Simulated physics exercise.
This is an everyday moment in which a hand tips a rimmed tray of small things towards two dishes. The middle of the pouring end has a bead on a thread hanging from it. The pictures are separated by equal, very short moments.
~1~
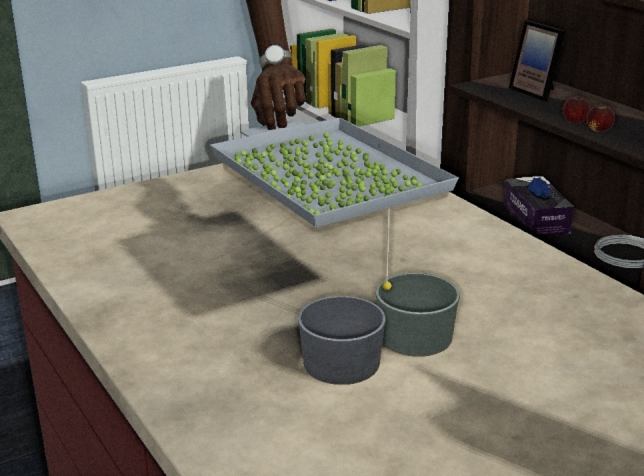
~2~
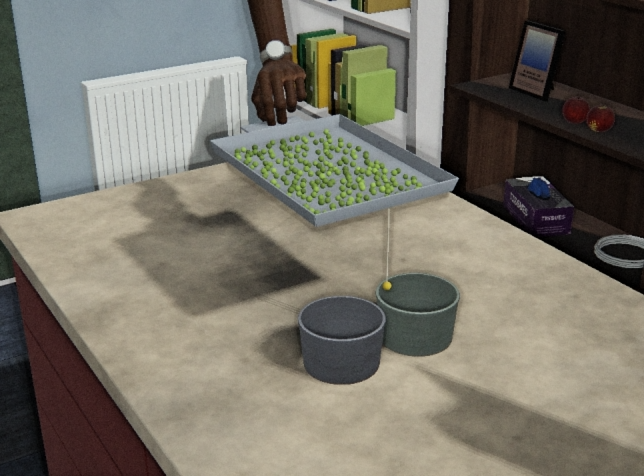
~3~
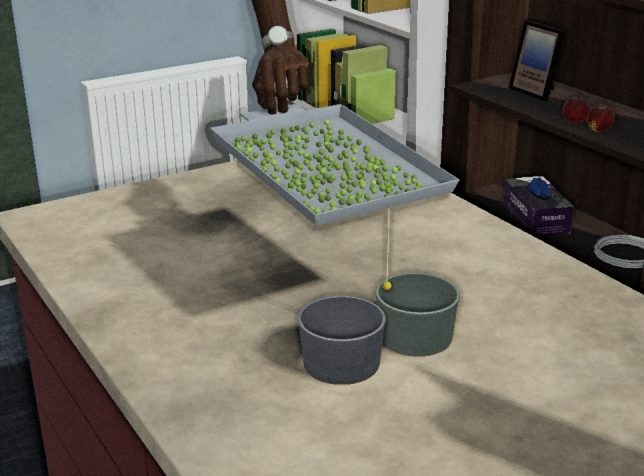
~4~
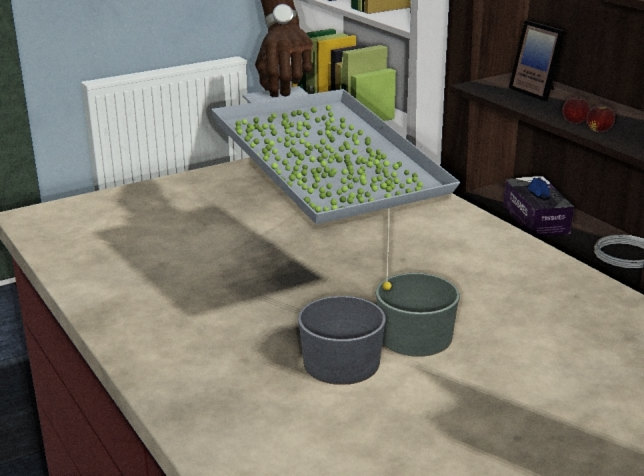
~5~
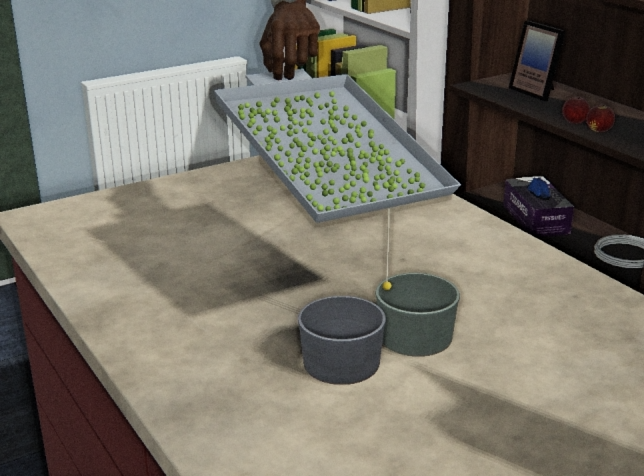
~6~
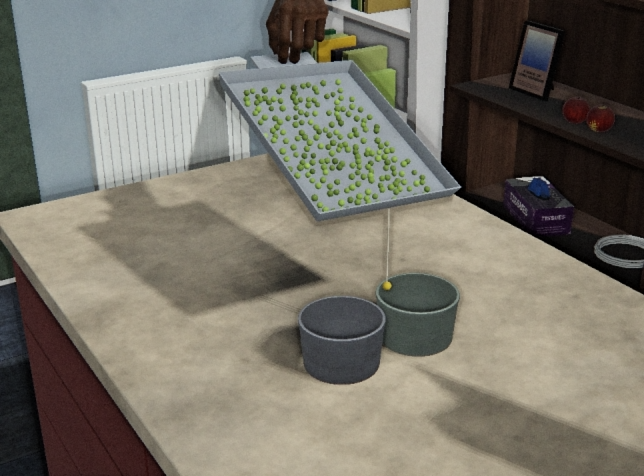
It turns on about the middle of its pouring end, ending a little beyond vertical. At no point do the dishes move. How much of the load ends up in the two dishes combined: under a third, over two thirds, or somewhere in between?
Somewhere in between.
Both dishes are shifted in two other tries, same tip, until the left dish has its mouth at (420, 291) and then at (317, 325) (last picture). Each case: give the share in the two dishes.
The first position comes out at 50 per cent, the other at 30 per cent.
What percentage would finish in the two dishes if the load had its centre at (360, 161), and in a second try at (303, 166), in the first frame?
Shares: 50 % for the first, 40 % for the second.
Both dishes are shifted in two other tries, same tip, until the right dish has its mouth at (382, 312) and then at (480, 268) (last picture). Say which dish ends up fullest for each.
First try: The dish on the right-hand side; second try: The dish on the left-hand side.
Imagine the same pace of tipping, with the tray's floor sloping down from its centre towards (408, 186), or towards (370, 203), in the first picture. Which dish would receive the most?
In turn: Right; left.
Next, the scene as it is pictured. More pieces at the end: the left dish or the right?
The victory goes to the right.
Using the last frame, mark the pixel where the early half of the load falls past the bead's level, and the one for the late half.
The leading part at (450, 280), the rest of it at (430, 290).
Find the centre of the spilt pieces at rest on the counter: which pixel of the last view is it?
Somewhere near (499, 364), I think.
Soon after the last picture, tray tipped steeply; most on the tray; a stray few in the right dish; a stray few outside both; about a quarter in the air.
A little later, tray tipped past a quarter turn; a small part on the tray; a stray few in the left dish; about a third in the right dish; about a third outside both; about a quarter in the air.
Later still, tray tipped past a quarter turn; a stray few in the left dish; about half in the right dish; about half outside both.
At rest, tray tipped past a quarter turn; a stray few in the left dish; about half in the right dish; about half outside both.
